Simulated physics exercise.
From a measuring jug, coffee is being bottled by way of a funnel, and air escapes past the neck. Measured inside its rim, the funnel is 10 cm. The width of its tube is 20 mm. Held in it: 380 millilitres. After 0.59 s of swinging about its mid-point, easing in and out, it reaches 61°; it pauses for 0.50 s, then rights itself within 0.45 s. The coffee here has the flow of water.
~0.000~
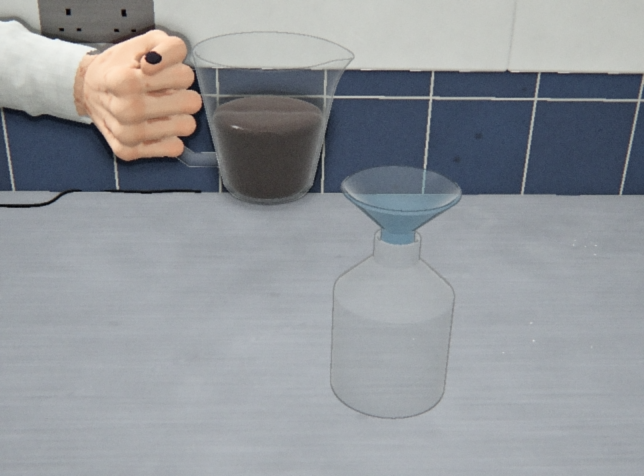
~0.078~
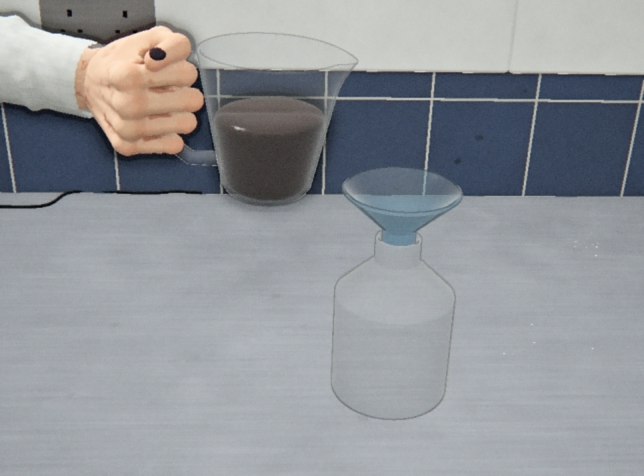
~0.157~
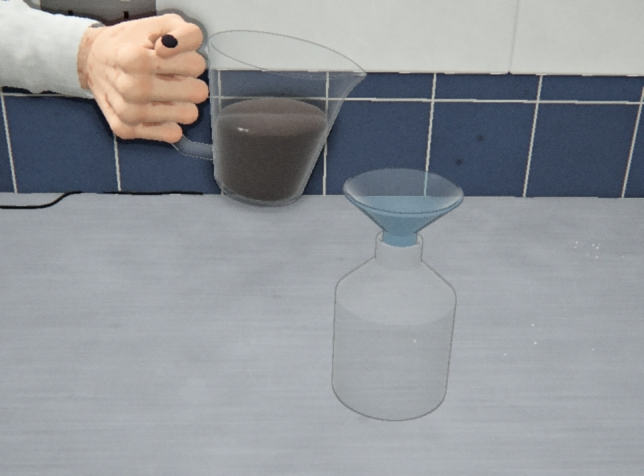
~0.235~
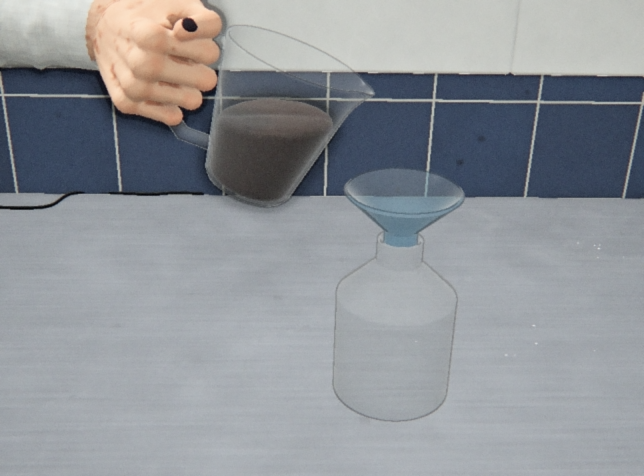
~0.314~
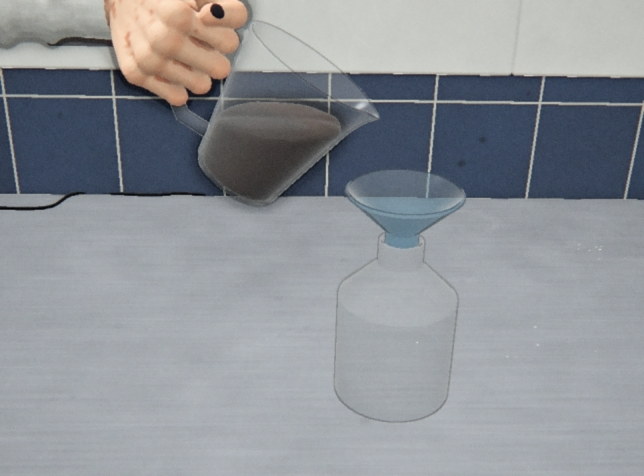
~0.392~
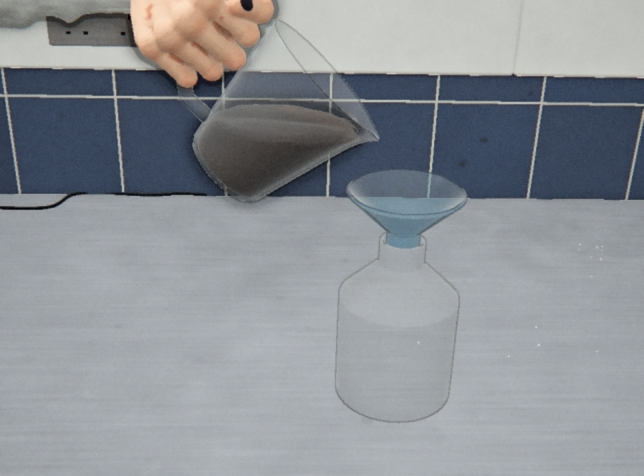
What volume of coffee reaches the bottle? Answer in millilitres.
Roughly 150 ml reaches it.
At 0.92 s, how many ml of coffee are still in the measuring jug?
240 ml.
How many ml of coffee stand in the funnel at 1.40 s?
I'd estimate some 15 ml is held in the funnel then.
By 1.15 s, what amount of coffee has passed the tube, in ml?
The volume is close to 100 ml.
Then, 0.70 s in, the tilt is 61° and 15 ml has passed the tube, 30 ml is in the funnel, 300 ml in the measuring jug and 0 ml has missed.
Then, 0.92 s in, the tilt is 61° and 60 ml has passed the tube, 40 ml is in the funnel, 240 ml in the measuring jug and 5 ml has missed.
Then, 1.15 s in, the tilt is 58° and 100 ml has passed the tube, 40 ml is in the funnel, 210 ml in the measuring jug and 20 ml has missed.
Then, 1.40 s in, the tilt is 13° and 135 ml has passed the tube, 15 ml is in the funnel, 205 ml in the measuring jug and 20 ml has missed.
Finally, 155 ml has passed the tube, 0 ml is in the funnel, 205 ml in the measuring jug and 20 ml has missed.
